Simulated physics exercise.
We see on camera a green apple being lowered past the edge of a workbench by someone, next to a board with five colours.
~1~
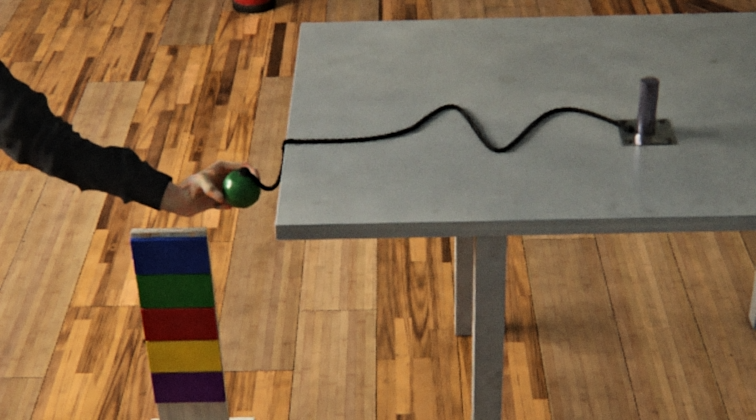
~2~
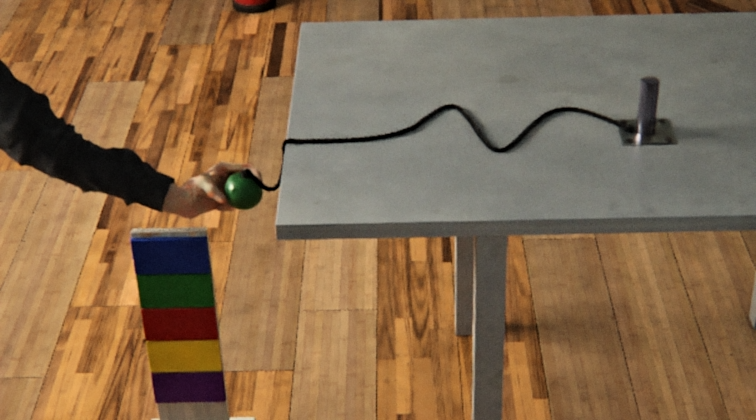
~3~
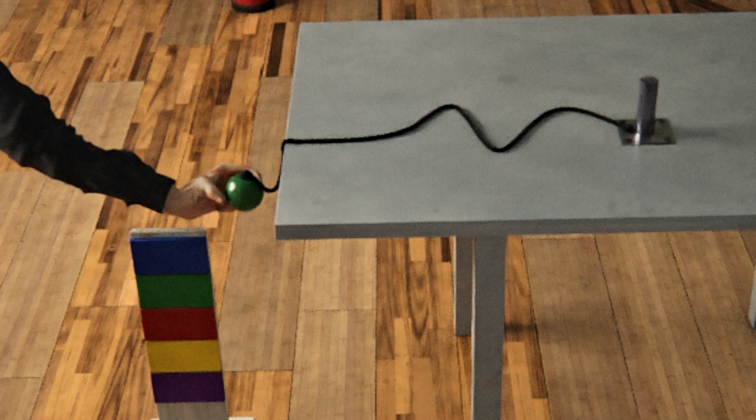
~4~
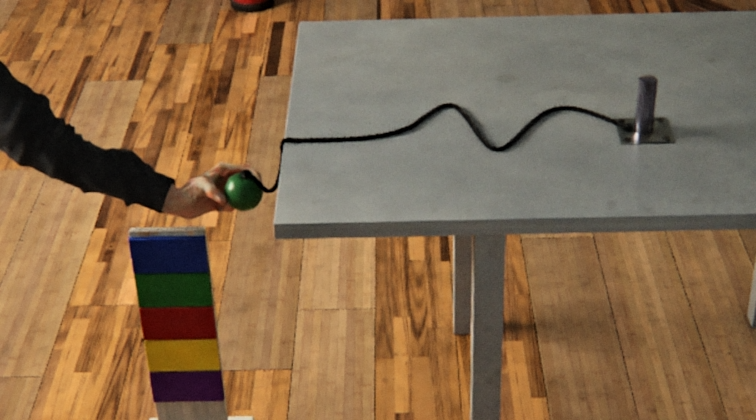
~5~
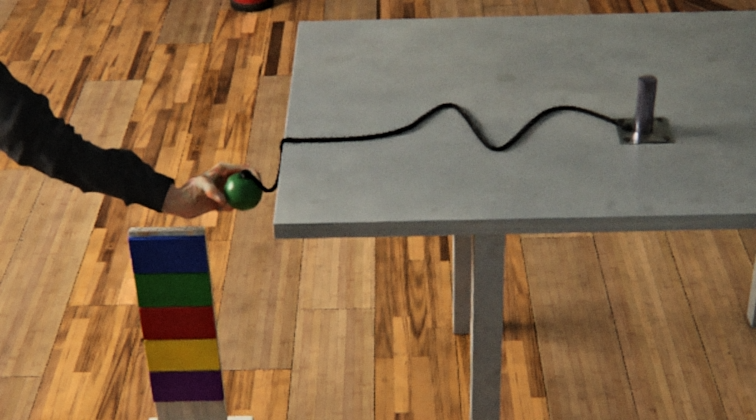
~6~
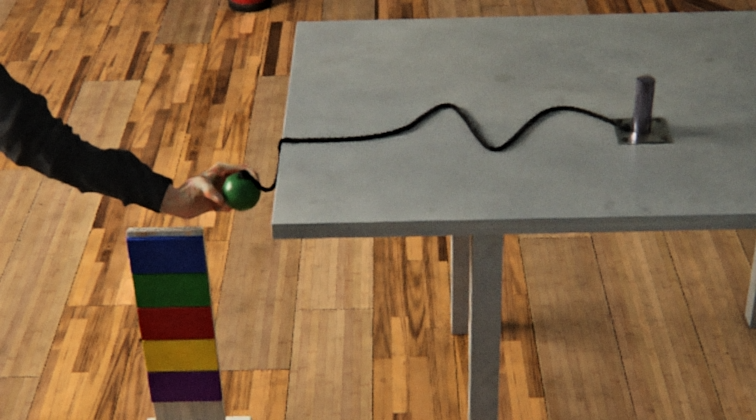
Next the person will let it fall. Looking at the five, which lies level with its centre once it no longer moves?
The yellow one lies level with its centre.
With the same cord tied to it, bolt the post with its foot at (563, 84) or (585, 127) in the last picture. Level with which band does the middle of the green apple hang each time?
It would be purple; purple.
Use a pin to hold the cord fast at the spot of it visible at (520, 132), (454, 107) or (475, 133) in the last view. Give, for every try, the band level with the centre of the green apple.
Result per try, in sequence: Red / blue / green.
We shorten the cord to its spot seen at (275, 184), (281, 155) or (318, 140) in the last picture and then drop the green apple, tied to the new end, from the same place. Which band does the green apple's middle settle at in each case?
Try 1: Red. Try 2: Green. Try 3: Blue.
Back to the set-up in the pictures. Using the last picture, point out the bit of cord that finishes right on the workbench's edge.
You'll find it close to (418, 121).
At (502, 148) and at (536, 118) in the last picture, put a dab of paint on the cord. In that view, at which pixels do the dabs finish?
At (439, 130) for the first, at (512, 130) for the second.
Early on, apple near (271, 335); level with red.
Midway, apple near (324, 336); level with yellow.
Near the end, apple near (283, 346); level with yellow.
Finally, apple near (300, 343); level with yellow. The cord holds its middle at yellow.
